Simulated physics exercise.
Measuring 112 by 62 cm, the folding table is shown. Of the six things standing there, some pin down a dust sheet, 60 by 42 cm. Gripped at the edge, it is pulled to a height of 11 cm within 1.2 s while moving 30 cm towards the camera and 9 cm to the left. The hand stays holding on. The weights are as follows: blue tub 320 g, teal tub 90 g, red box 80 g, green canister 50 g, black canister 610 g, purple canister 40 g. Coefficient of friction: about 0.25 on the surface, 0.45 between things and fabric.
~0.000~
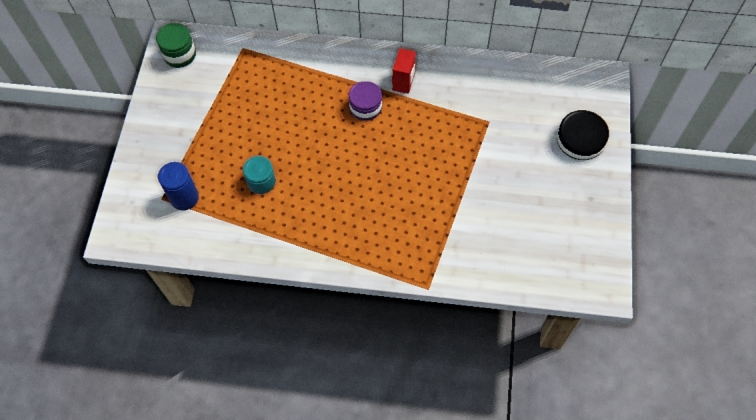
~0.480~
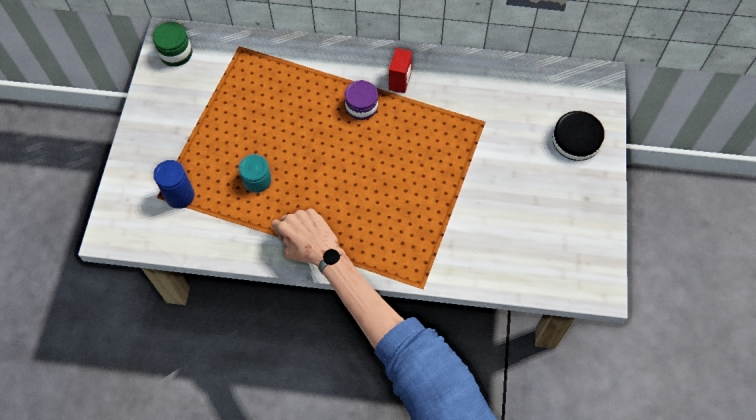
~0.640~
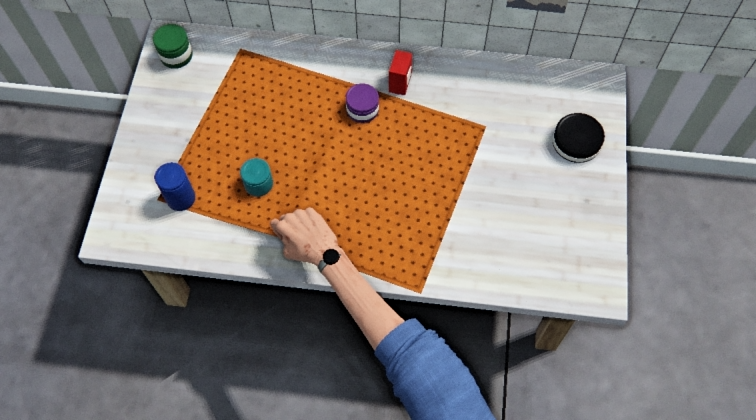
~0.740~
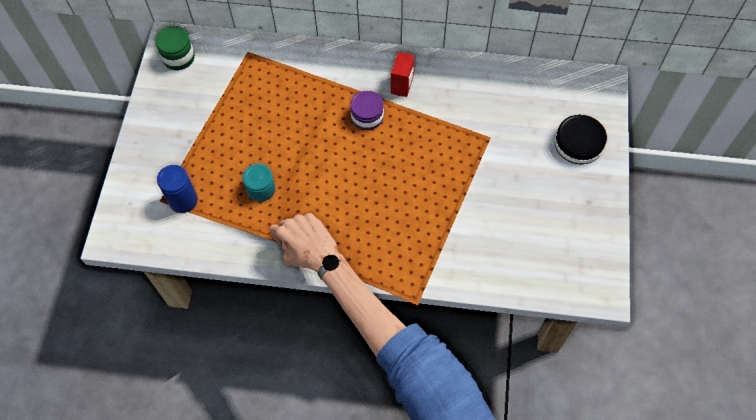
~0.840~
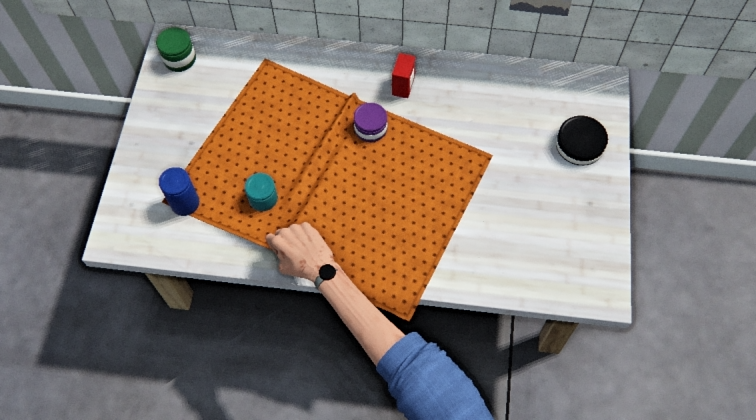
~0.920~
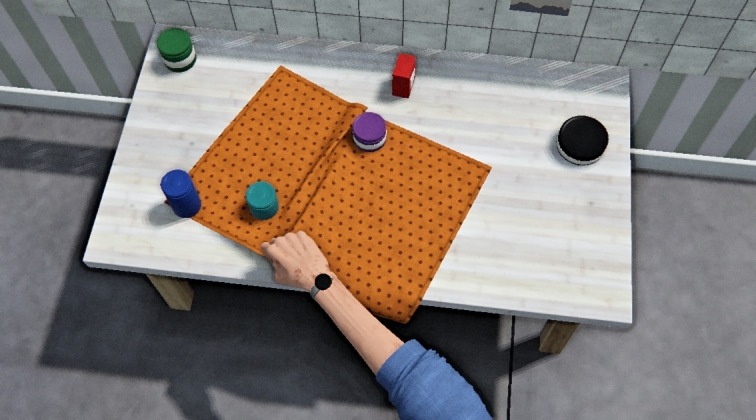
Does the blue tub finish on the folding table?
No.
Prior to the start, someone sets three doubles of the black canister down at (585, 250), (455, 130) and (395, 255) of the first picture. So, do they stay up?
Going through the three spots as listed: Holds its spot, holds its spot and ends up off the top.
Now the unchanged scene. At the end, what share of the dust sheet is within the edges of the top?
Some 10 in a hundred.
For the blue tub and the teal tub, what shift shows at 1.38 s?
For the blue tub, 10 centimetres, and for the teal tub, 20 centimetres.
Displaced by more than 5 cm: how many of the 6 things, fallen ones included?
Counting them up, I get 3.
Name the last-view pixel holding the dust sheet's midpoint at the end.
I'd point to about (302, 334).
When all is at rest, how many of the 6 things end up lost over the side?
Counted result: 3.
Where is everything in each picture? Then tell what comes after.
In the first picture, shows, blue tub (173, 175); dust sheet corners (243, 48) (489, 122) (429, 290).
In the second picture, shows, dust sheet corners (239, 47) (485, 122); grip (286, 239).
In the third picture, shows, teal tub (255, 171); dust sheet corners (241, 49) (486, 127); grip (285, 239).
In the fourth picture, shows, teal tub (257, 176); purple canister (367, 104); dust sheet corners (248, 52) (491, 138); grip (284, 244).
In the fifth picture, shows, teal tub (259, 186); purple canister (370, 116); dust sheet corners (265, 59) (493, 155); grip (281, 253).
In the sixth picture, shows, blue tub (175, 182); dust sheet corners (281, 66) (492, 167); grip (276, 262).
By 1.2 s, 80 % of the dust sheet is still over the top; blue tub 5 cm off its start, purple canister 17 cm off its start, teal tub 14 cm off its start.
By 1.4 s, 60 % of the dust sheet is still over the top; blue tub 12 cm off its start, purple canister 29 cm off its start, teal tub 22 cm off its start.
By 1.6 s, 35 % of the dust sheet is still over the top; blue tub 21 cm off its start at (182, 276), purple canister 40 cm off its start at (363, 268), teal tub on its side, 28 cm off its start at (241, 307).
By 1.8 s, 10 % of the dust sheet is still over the top; blue tub over the edge, purple canister over the edge, teal tub over the edge.
By 3.4 s, 10 % of the dust sheet is still over the top; blue tub over the edge, purple canister over the edge, teal tub over the edge.
